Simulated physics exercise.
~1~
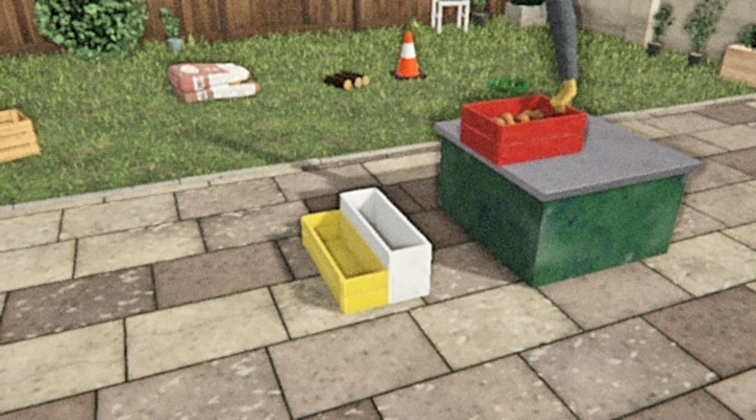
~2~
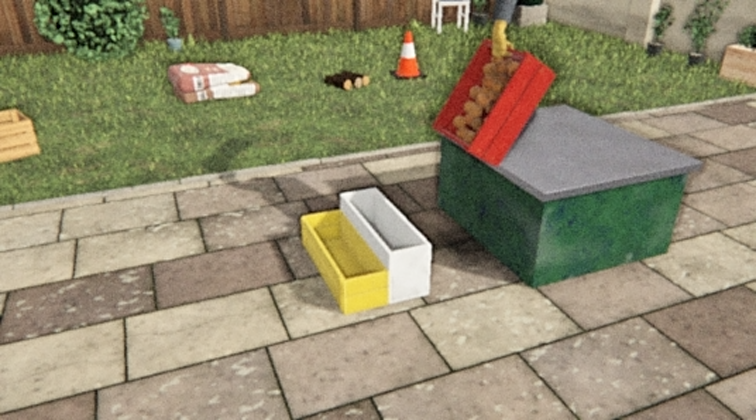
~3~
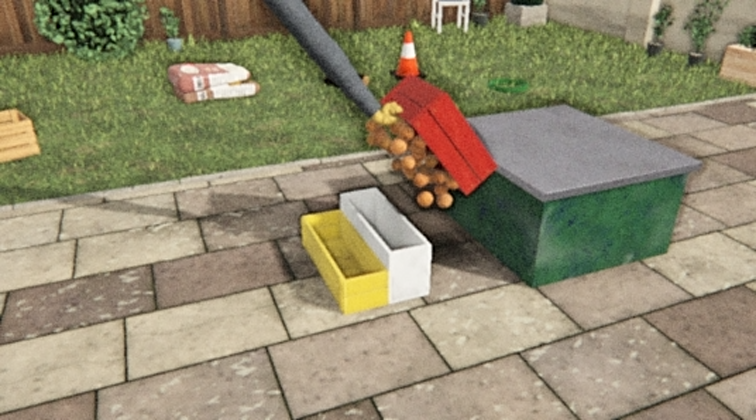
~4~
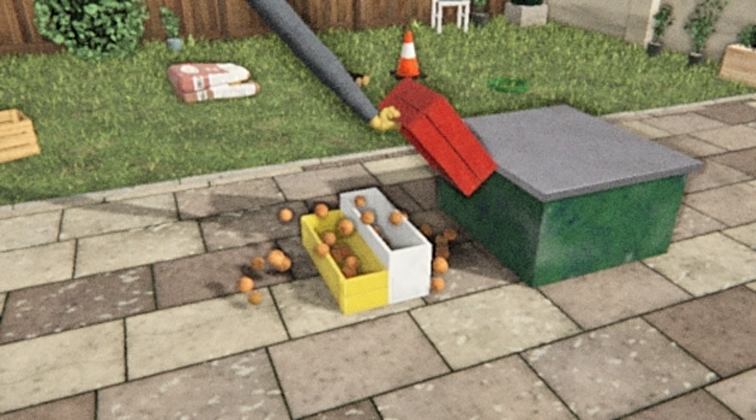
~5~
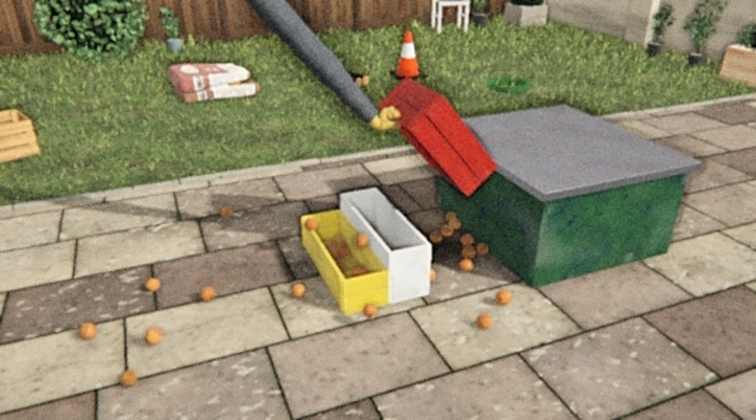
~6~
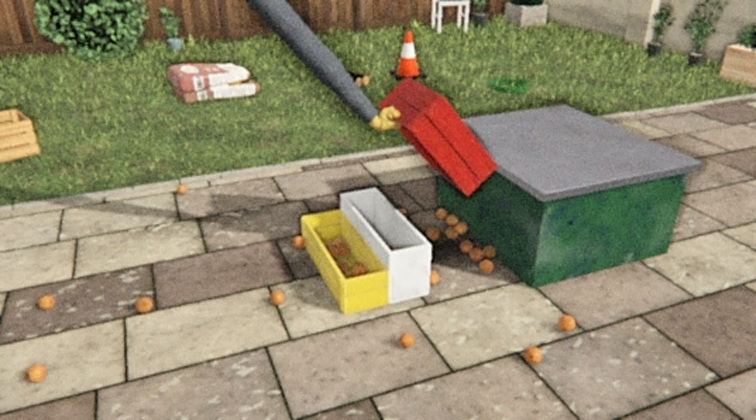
A red box full of round, brownish-orange onions sits on a green bench with a grey top, gripped by a yellow-gloved hand, while a white trough and a yellow bin stand side by side on the paving. The hand lifts and tips the box toward the left edge of the bench. It keeps turning until the onions tumble out over the side. Some drop into the two containers, while others hit the paving and scatter. The box stays steeply tilted as strays roll outward, leaving onions in the yellow bin, a cluster beside the bench and others spread across the slabs.
